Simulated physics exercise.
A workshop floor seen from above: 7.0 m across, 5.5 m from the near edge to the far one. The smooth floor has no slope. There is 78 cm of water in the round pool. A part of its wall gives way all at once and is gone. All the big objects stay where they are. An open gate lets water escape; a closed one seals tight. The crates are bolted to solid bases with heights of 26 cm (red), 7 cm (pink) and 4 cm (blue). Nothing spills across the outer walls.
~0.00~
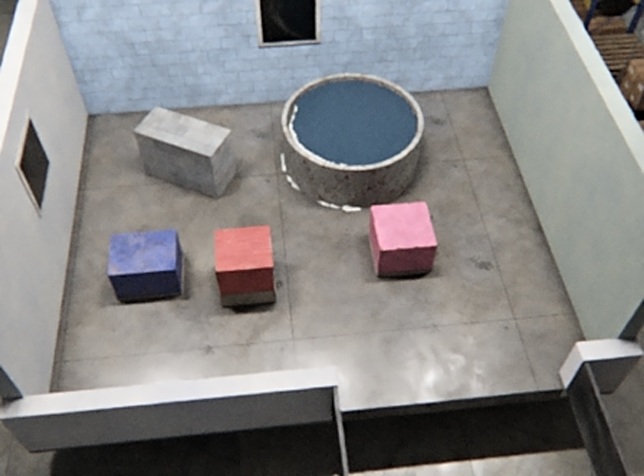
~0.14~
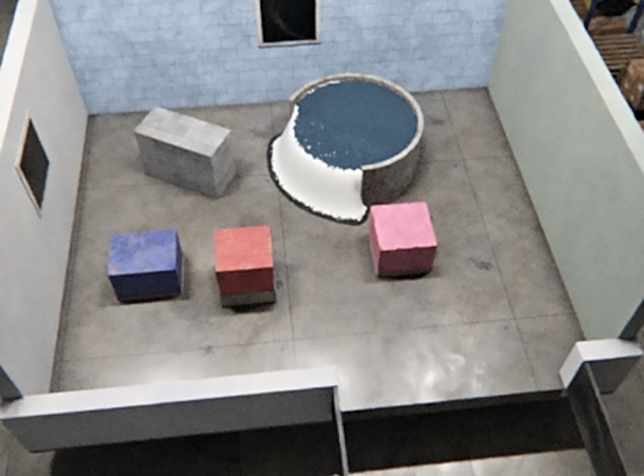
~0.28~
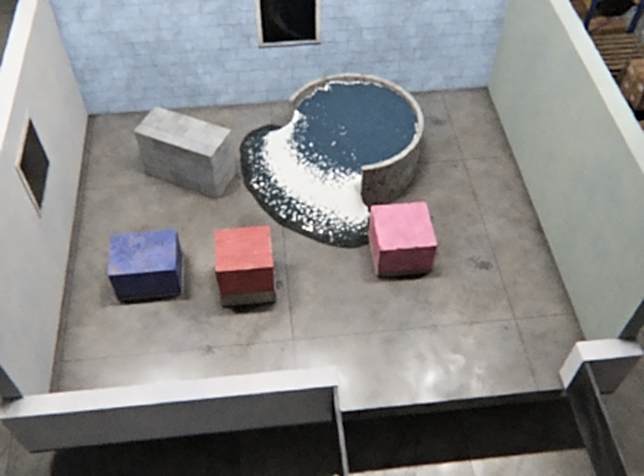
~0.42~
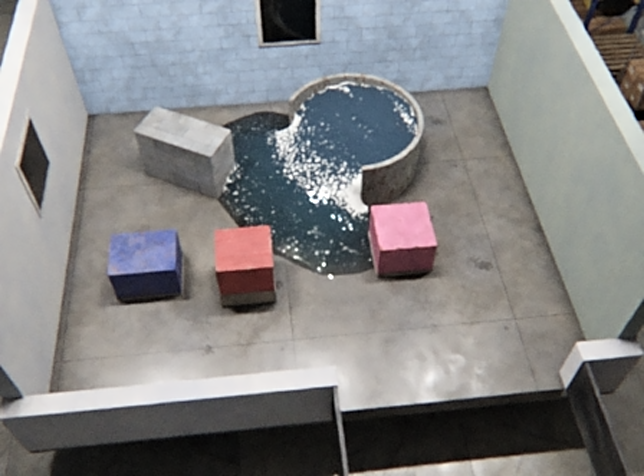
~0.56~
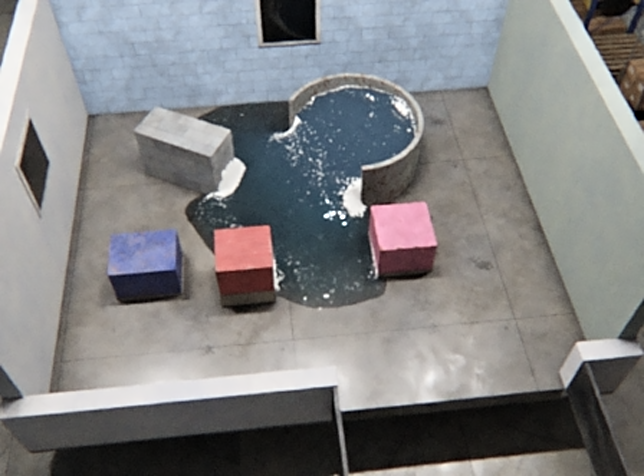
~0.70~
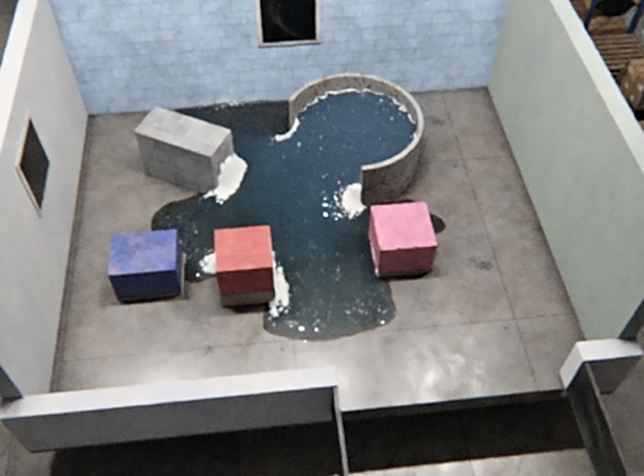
On a workshop floor seen from above, part of a round pool's wall gives way and water pours out in a white, foaming rush, then spreads dark across the floor around a grey block and the red, pink and blue blocks.
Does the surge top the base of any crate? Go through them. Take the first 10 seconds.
The red crate gets wet; the pink crate is wetted; the blue crate gets wet.
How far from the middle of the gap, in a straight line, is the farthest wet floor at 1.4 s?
Roughly 4.0 m.
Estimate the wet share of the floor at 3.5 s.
Near 65 per cent is wet.
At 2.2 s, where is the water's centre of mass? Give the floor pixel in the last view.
Around (241, 219).
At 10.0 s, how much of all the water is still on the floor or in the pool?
Roughly 80 in a hundred.
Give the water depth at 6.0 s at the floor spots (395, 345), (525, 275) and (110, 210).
About 7, 1 and 9 cm.
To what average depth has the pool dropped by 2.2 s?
Roughly 18 cm on average.
After 1.4 s water covers 45 % of the floor and is deepest (48 cm) near (195, 256); red plinth reached, pink plinth reached, blue plinth reached.
After 2.2 s water covers 55 % of the floor and is deepest (32 cm) near (195, 256); red plinth reached, pink plinth reached, blue plinth reached.
After 3.5 s water covers 65 % of the floor and is deepest (26 cm) near (138, 170); red plinth reached, pink plinth reached, blue plinth reached.
After 6.0 s water covers 75 % of the floor and is deepest (15 cm) near (210, 406); red plinth reached, pink plinth reached, blue plinth reached.
After 10.0 s water covers 100 % of the floor and is deepest (9 cm) near (522, 191); highest at the red plinth 35 cm, highest at the pink plinth 11 cm, highest at the blue plinth 37 cm.
